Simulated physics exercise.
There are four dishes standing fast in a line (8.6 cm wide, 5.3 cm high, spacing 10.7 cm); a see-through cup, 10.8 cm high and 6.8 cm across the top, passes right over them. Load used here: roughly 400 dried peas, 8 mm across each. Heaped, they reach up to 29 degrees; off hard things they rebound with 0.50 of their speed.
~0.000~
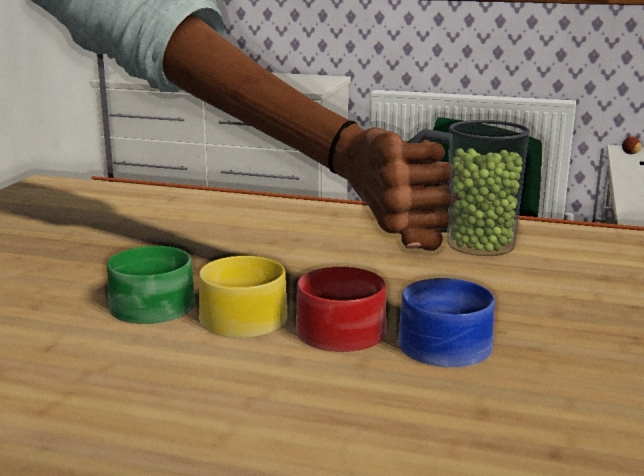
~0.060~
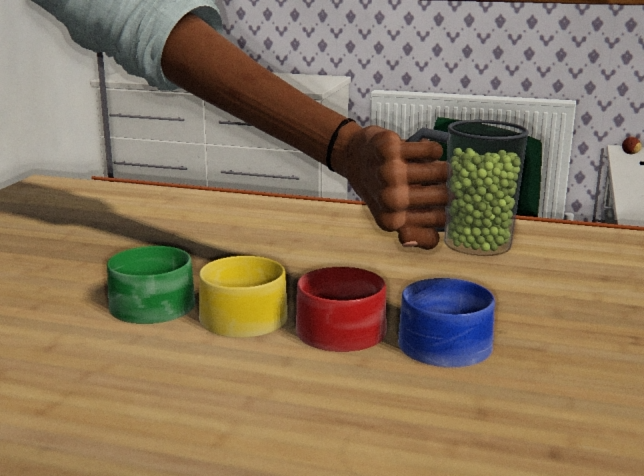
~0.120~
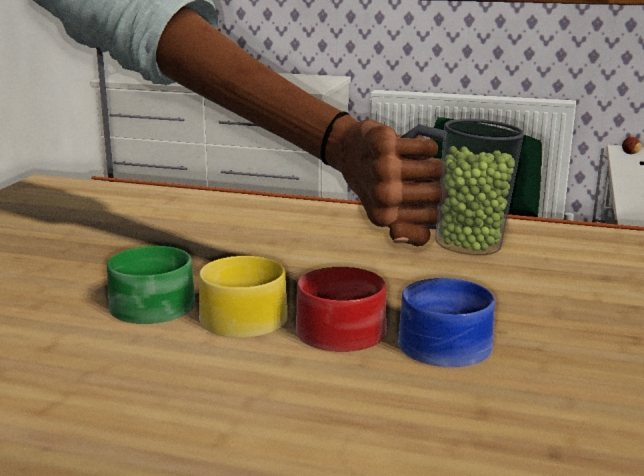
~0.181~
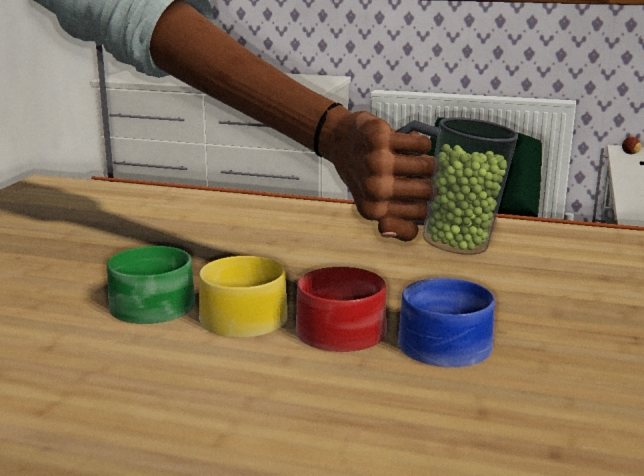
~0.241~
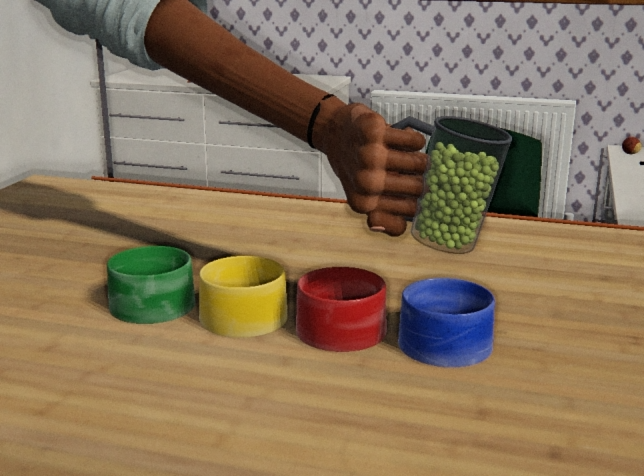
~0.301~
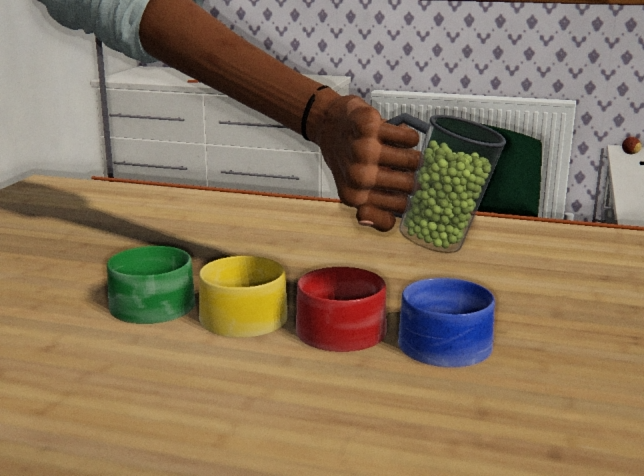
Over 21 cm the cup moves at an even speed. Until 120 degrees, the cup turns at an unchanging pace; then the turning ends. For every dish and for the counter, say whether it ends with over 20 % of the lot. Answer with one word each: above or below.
Red above, blue below, green below, yellow below, counter below.
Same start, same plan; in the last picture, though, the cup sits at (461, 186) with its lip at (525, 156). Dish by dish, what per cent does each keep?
Final shares - red 0 %, blue 100 %, green 0 %, yellow 0 %.
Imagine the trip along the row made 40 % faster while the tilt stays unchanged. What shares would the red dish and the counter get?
Red 100, counter 0.
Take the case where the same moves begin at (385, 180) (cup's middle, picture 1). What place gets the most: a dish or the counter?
Top spot: Yellow.
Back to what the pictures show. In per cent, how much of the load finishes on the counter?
Estimate: Close to 0 %.
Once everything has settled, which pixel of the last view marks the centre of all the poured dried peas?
(344, 304).
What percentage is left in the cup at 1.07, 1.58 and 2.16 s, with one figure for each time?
100, 95, 10.
After 1.07 s, tilt 64 degrees; cup holds 100 %.
After 1.58 s, tilt 97 degrees; cup holds 95 %.
Then, at 2.16 s, tilt 120 degrees; cup holds 10 %, red 85 %.
At rest (2.9 s), red 100 %, blue 0 %, green 0 %, yellow 0 %, counter 0 %.
